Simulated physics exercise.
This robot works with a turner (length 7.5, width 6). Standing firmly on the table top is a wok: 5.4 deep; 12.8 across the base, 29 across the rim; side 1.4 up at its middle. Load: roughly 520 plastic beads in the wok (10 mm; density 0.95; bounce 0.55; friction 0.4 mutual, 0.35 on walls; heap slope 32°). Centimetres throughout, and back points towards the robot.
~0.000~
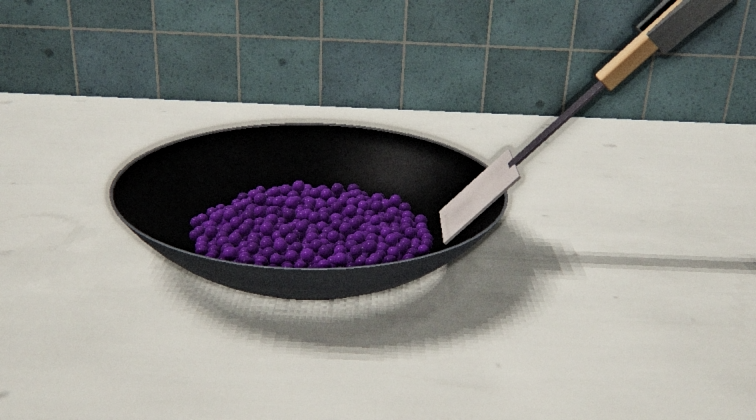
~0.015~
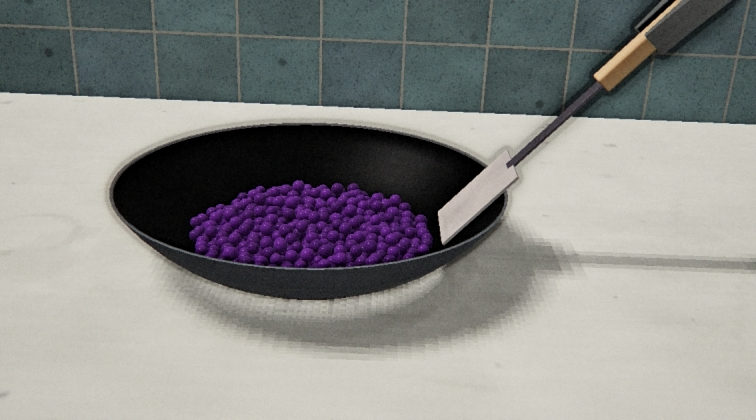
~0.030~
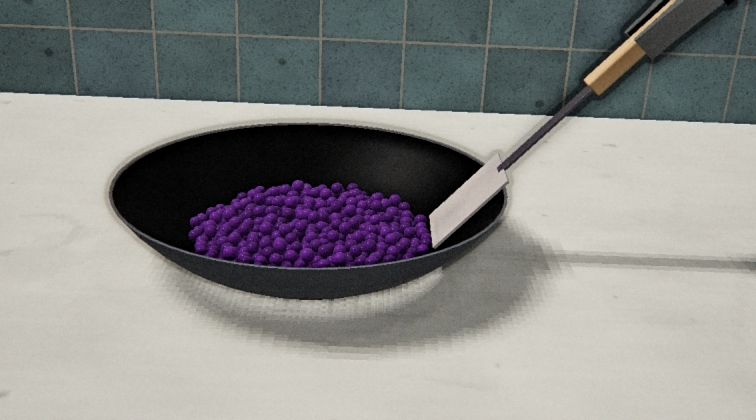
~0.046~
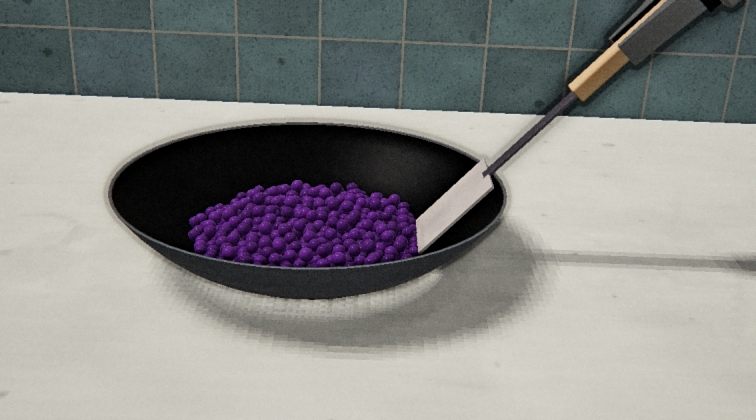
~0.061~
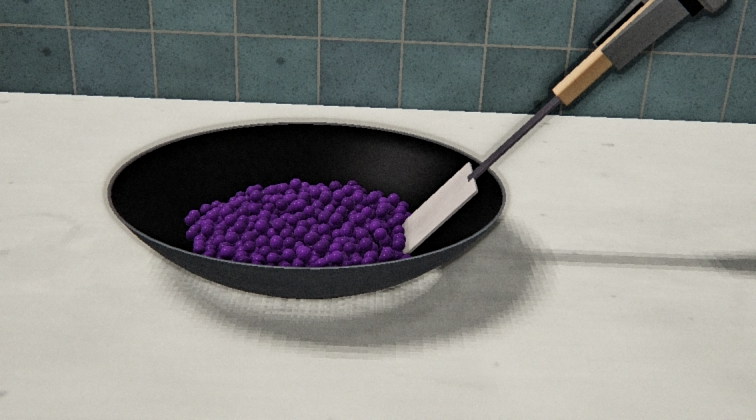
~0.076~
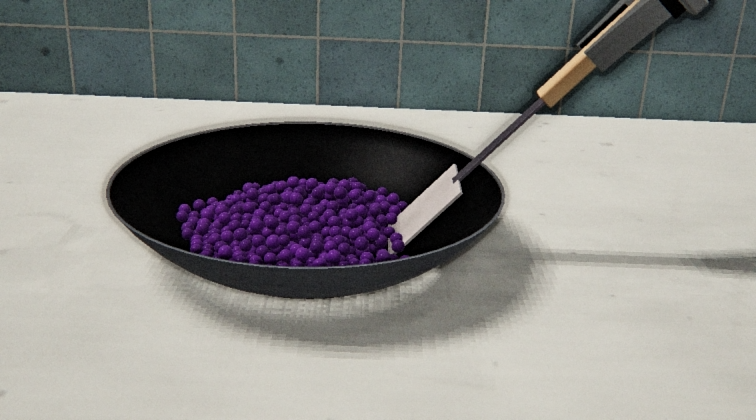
A turner held by a robot slides left through the wok, pushing purple beads leftward.
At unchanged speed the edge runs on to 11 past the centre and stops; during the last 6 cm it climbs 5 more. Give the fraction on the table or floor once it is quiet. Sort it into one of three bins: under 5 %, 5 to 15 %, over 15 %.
Bin: 5 to 15 %.
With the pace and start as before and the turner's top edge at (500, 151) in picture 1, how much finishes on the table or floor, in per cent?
Around 5 percent ends up on the table or floor.
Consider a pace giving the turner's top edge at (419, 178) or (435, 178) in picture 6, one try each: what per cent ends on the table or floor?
About 20 and 15 percent.
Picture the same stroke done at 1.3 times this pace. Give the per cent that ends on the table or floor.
I'd put it at about 10 per cent.
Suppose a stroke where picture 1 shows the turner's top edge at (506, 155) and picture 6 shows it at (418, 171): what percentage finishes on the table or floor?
20 %.
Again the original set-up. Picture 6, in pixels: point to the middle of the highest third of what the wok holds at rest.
(217, 213).
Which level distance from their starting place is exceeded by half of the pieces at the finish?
About 3 cm.
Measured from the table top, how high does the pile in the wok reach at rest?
About 4.5 cm above the table.
By 0.17 s, sloping 48°, highest piece 5 above the table; 519 in the wok.
By 0.26 s, sloping 48°, highest piece 5 above the table; 519 in the wok.
By 0.51 s, sloping 48°, highest piece 6 above the table; 464 in the wok, 44 on the table or floor, 11 on the blade or in flight.
By 1.56 s, sloping 48°, highest piece 4 above the table; 464 in the wok, 55 on the table or floor.
Final count, 464 in the wok, 55 on the table or floor. That is 11 % on the table or floor.
